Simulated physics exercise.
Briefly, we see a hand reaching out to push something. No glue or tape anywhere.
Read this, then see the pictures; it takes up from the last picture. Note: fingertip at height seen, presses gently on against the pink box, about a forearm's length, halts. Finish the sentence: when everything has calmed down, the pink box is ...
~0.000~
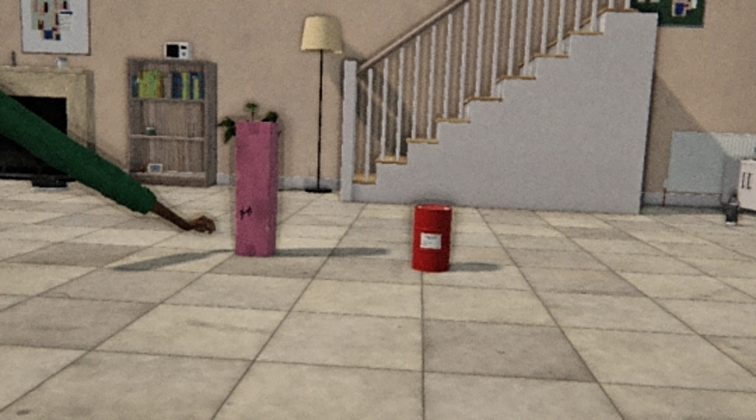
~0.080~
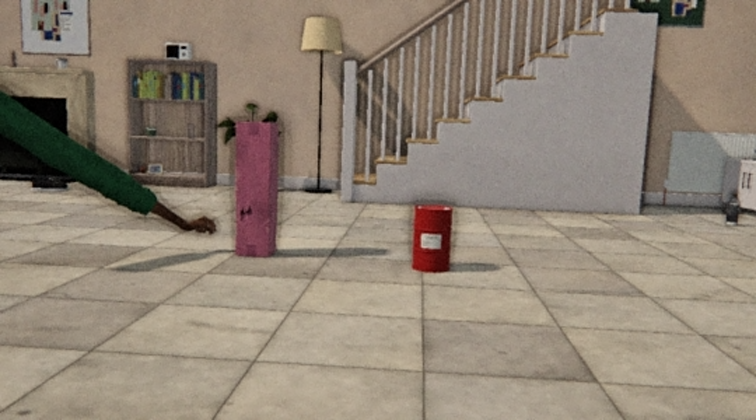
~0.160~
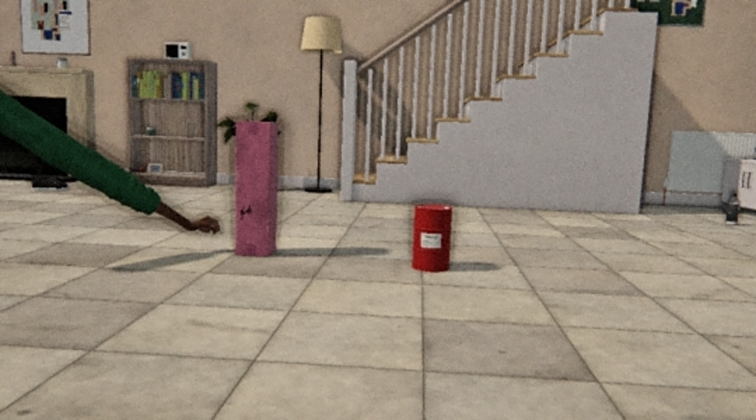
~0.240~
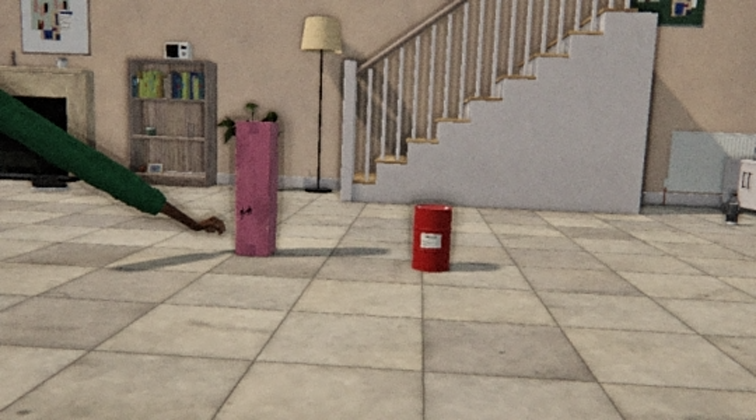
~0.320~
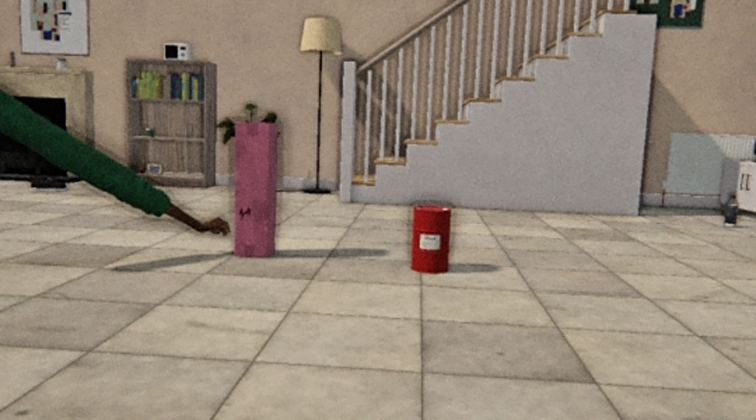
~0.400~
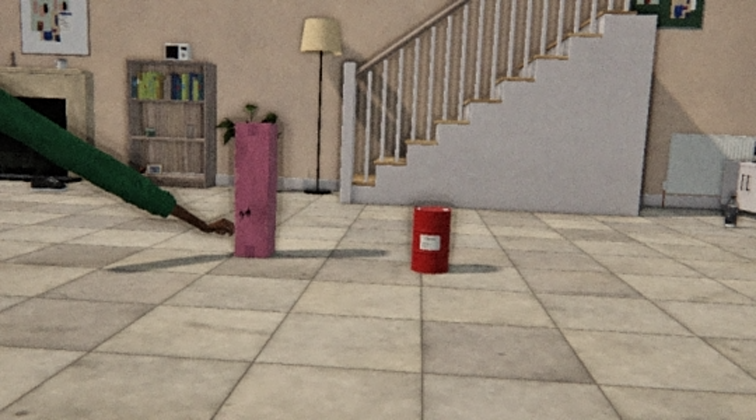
When everything has calmed down, the pink box is upright.
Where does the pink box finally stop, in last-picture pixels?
Pretty much around (329, 193), I'd say.
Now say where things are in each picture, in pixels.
The first picture shows pink box (257, 189).
The second picture shows pink box (257, 189).
The third picture shows pink box (257, 189).
The fourth picture shows pink box (257, 189).
The fifth picture shows pink box (256, 190).
The sixth picture shows pink box (256, 190).
After 0.70 s, pink box shifted a little near (275, 190).
After 1.00 s, pink box shifted about its own width near (295, 192).
After 1.30 s, pink box shifted well along near (317, 193).
In the end (2.0 s), moved from the start, pink box. At the end, from the last picture's camera, pink box near (329, 193).
